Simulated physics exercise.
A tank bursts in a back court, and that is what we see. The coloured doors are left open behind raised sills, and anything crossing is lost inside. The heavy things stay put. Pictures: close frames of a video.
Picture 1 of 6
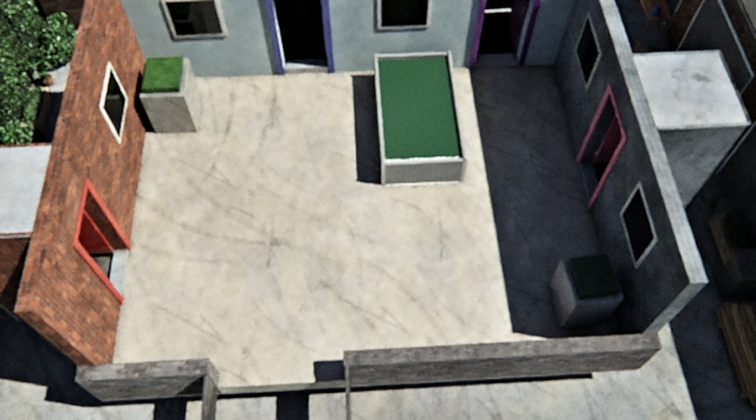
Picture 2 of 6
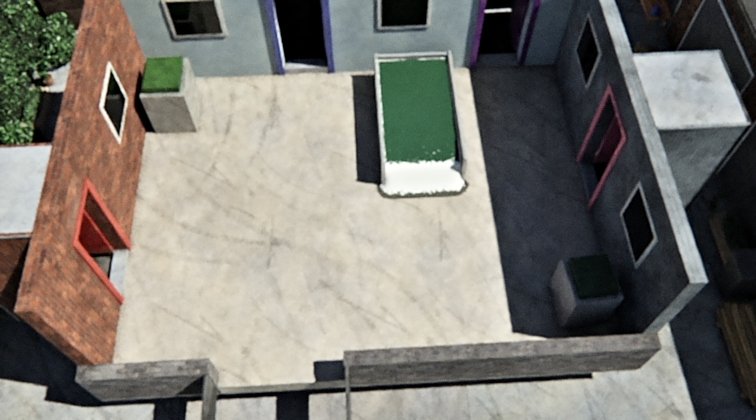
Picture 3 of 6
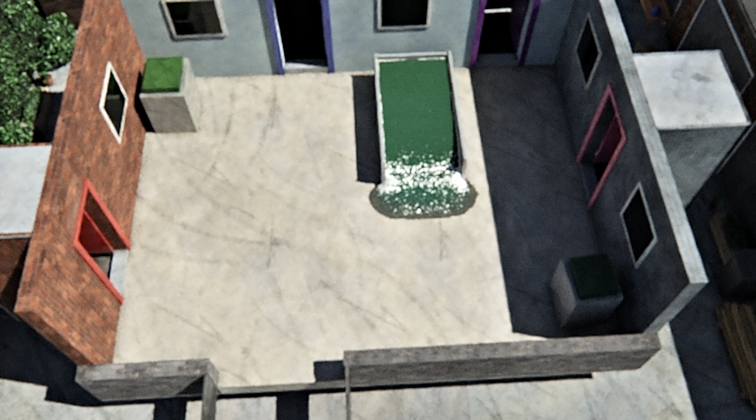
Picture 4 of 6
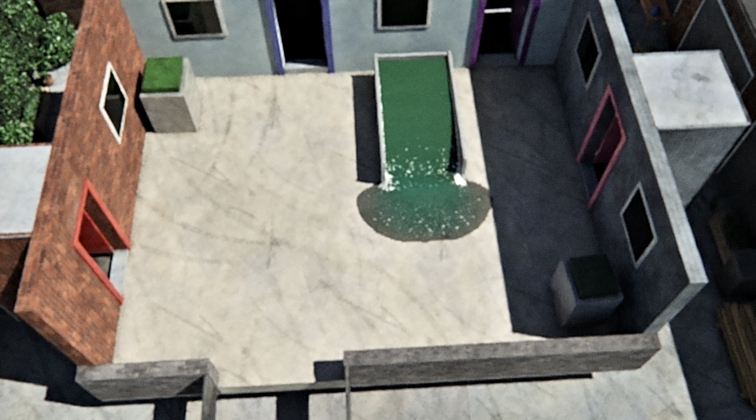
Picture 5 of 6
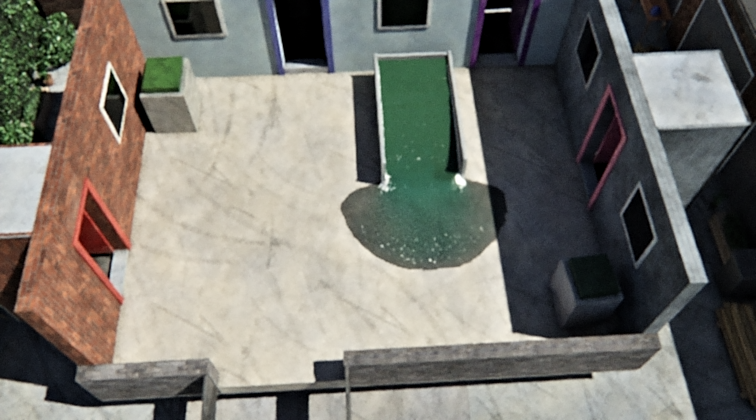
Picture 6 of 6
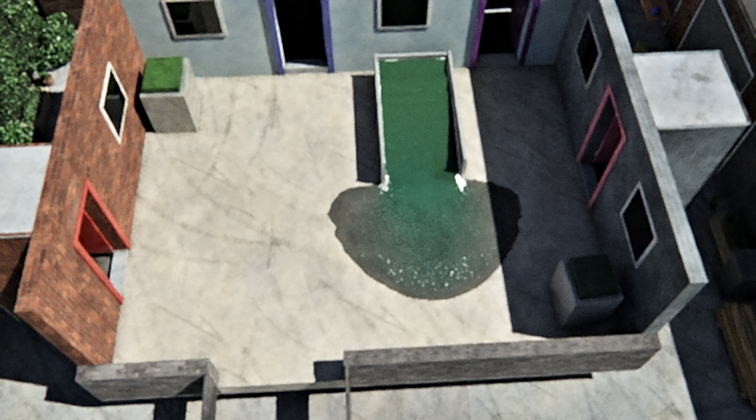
At first, a long open tank of green water stands whole and still in a walled back court with coloured doorways. Its near end gives way, and white, frothy water bursts onto the pale paving, then spreads forward and to both sides in a widening, dark, rounded sheet.
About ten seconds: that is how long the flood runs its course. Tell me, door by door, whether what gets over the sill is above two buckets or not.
As I see it, red door: Within the cap; blue door: Within the cap; purple door: Within the cap; pink door: Within the cap.
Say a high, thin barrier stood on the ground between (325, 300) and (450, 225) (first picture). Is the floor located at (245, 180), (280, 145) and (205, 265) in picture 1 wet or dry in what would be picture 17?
Log, spots one to three: Spared; spared; swamped.
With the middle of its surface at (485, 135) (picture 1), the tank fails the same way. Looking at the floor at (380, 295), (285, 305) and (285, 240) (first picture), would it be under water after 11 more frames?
The first spot ends up sodden, the second left untouched and the third left untouched.
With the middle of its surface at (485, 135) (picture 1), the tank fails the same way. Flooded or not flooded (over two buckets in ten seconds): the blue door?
The blue door falls short.
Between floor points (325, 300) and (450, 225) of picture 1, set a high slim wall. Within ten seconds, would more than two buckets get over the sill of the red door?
Looking at it, the red one reaches beyond it.
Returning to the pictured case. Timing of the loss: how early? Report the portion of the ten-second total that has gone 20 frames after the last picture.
Around 40 %.
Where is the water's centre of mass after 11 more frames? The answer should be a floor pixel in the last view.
The water's centre sits above (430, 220).
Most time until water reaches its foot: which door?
Answer - the blue door.
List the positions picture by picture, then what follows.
The first frame shows the open tank at (418, 108) is whole and still.
In the second frame, the front is at (380, 186), out from the gap at (423, 175).
In the third frame, the front is at (374, 200), out from the gap at (423, 176).
In the fourth frame, water pours out at (423, 177) and has run to (380, 229).
In the fifth frame, the front is at (458, 261), out from the gap at (423, 177).
In the sixth frame, water pours out at (423, 177) and has run to (448, 294).
A moment on, water covers 25 % of the floor; the red door not reached, the blue door not reached, the purple door not reached, the pink door not reached.
Next, water covers 35 % of the floor; the red door not reached, the blue door not reached, the purple door not reached, the pink door not reached.
Then, water covers 35 % of the floor; the red door not reached, the blue door not reached, the purple door not reached, the pink door wet at the sill, nothing in.
Later, water covers 60 % of the floor; the red door wet at the sill, nothing in, the blue door not reached, the purple door wet at the sill, nothing in, the pink door wet at the sill, nothing in.
In the end, water covers 85 % of the floor; the red door wet at the sill, nothing in, the blue door wet at the sill, nothing in, the purple door wet at the sill, nothing in, the pink door wet at the sill, nothing in.
